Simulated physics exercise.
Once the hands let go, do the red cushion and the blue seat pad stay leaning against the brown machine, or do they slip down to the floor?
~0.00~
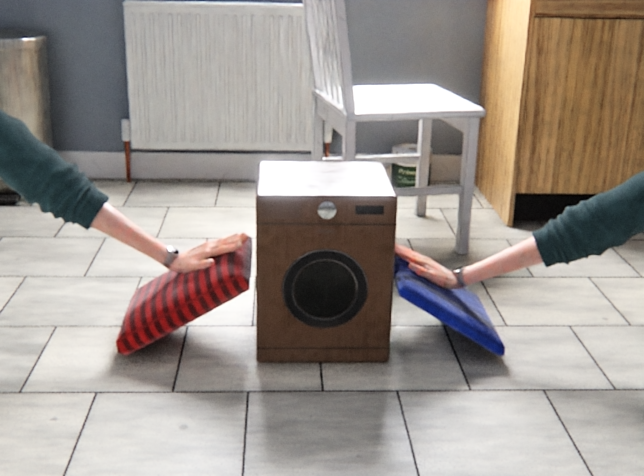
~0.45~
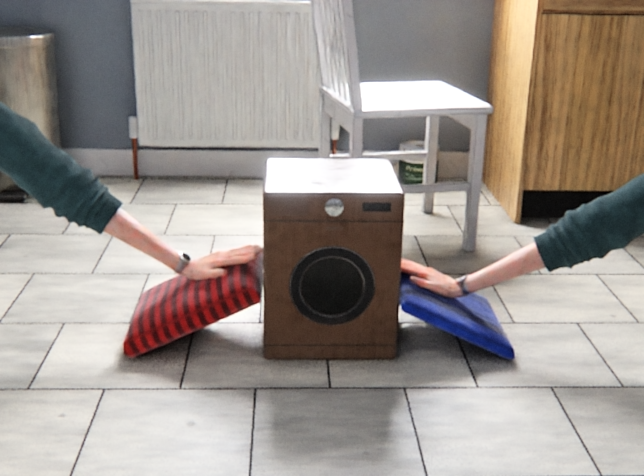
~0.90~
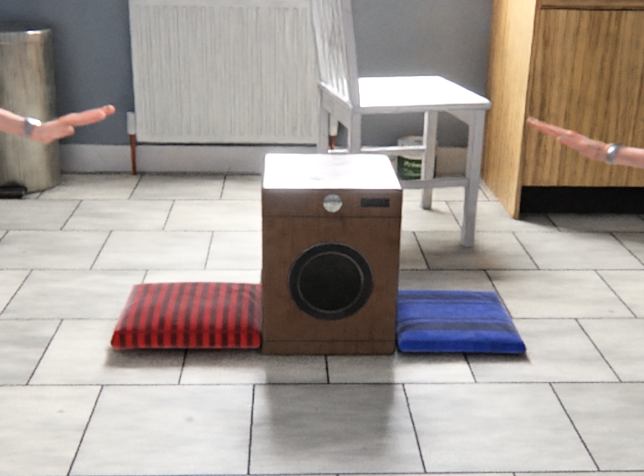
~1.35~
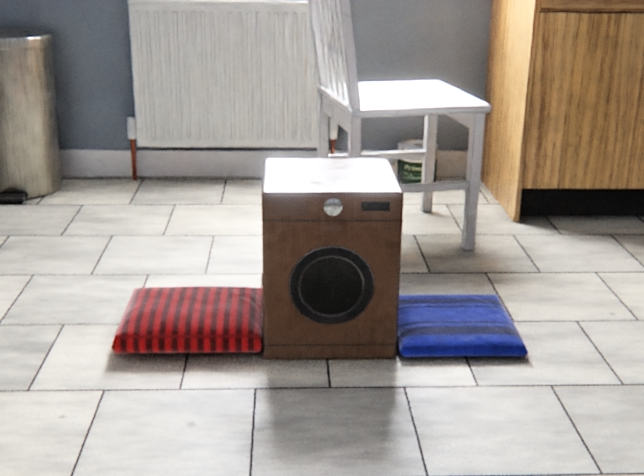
Neither one stays leaning. The red cushion slips down on the left and the blue seat pad slumps on the right, and both end up lying flat on the floor.
